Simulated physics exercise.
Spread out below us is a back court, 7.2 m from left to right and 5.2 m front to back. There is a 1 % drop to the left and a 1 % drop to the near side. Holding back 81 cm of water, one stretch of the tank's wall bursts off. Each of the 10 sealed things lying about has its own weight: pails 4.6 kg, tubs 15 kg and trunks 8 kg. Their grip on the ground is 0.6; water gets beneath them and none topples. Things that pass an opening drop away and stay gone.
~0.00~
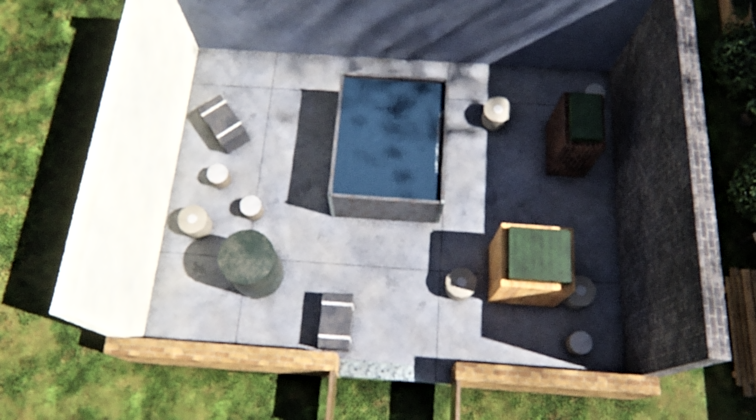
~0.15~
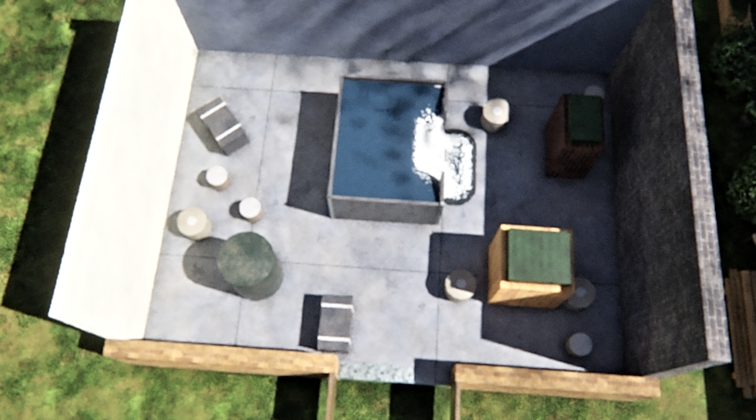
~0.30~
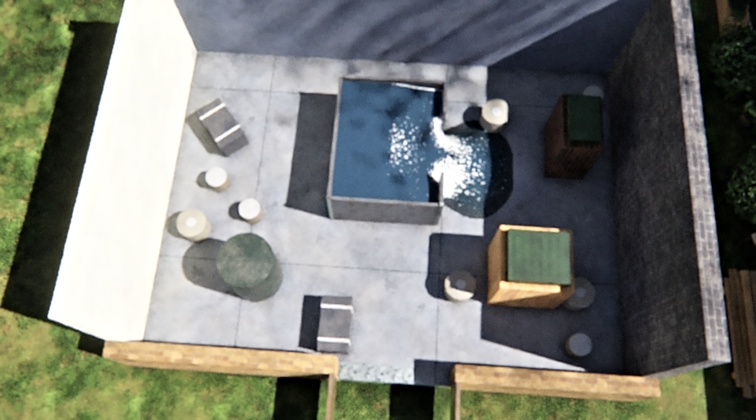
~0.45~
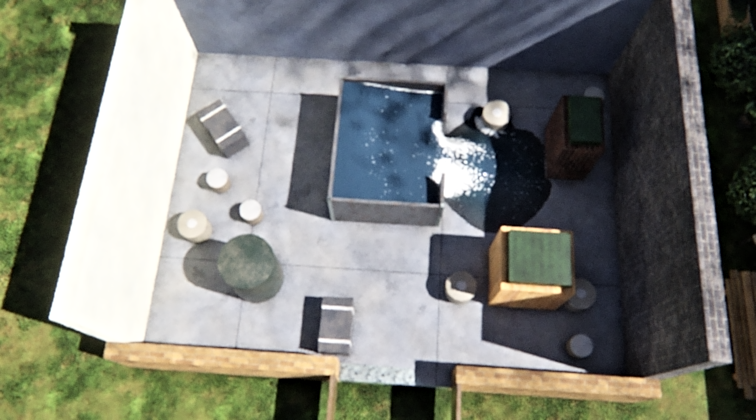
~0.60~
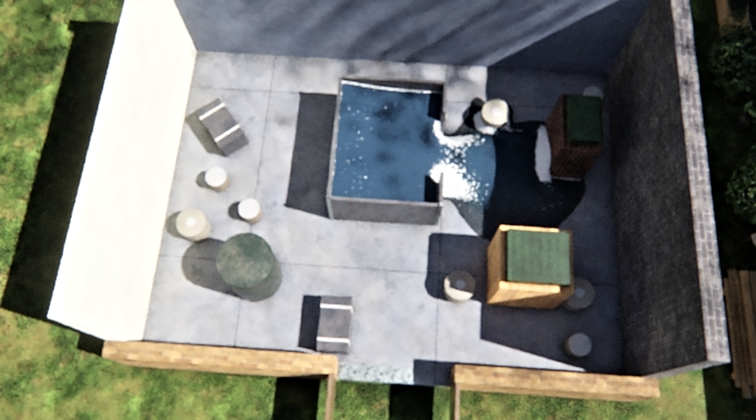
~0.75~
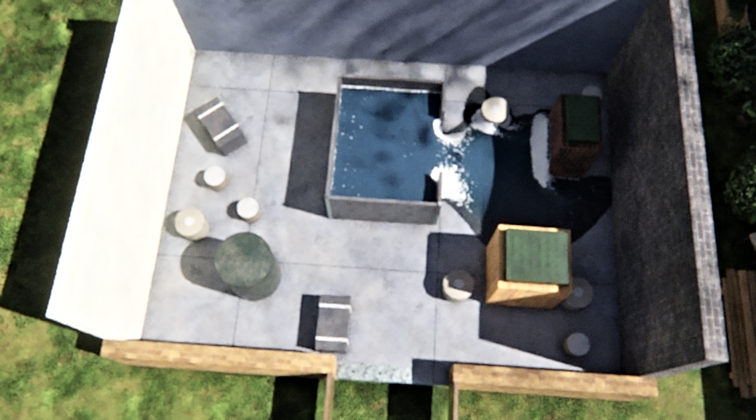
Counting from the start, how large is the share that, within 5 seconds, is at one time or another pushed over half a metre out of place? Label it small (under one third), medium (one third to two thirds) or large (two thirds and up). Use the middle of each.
Medium.
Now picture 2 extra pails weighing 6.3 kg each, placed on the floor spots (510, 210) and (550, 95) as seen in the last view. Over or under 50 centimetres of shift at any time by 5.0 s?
Well, in turn they are above that and above that.
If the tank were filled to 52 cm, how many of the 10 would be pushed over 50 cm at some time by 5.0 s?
Then the count would be 2.
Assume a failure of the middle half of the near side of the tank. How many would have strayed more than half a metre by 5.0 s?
The answer then is 3.
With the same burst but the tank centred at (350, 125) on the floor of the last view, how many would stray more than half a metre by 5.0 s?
In that case the number is 5.
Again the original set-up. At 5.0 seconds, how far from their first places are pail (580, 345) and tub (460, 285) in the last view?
First: 400 cm. Second: 0 cm.
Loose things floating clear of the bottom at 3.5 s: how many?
Answer: 2.
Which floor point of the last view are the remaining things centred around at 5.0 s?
It sits at about (339, 213).
After 1.1 s 0 of 10 are over 50 cm from their spots; 0 afloat.
After 2.2 s 1 of 10 are over 50 cm from their spots; 1 afloat.
After 3.5 s 3 of 10 are over 50 cm from their spots; 2 afloat.
After 5.0 s 5 of 10 are over 50 cm from their spots, and 5 have been at some point; 3 afloat.
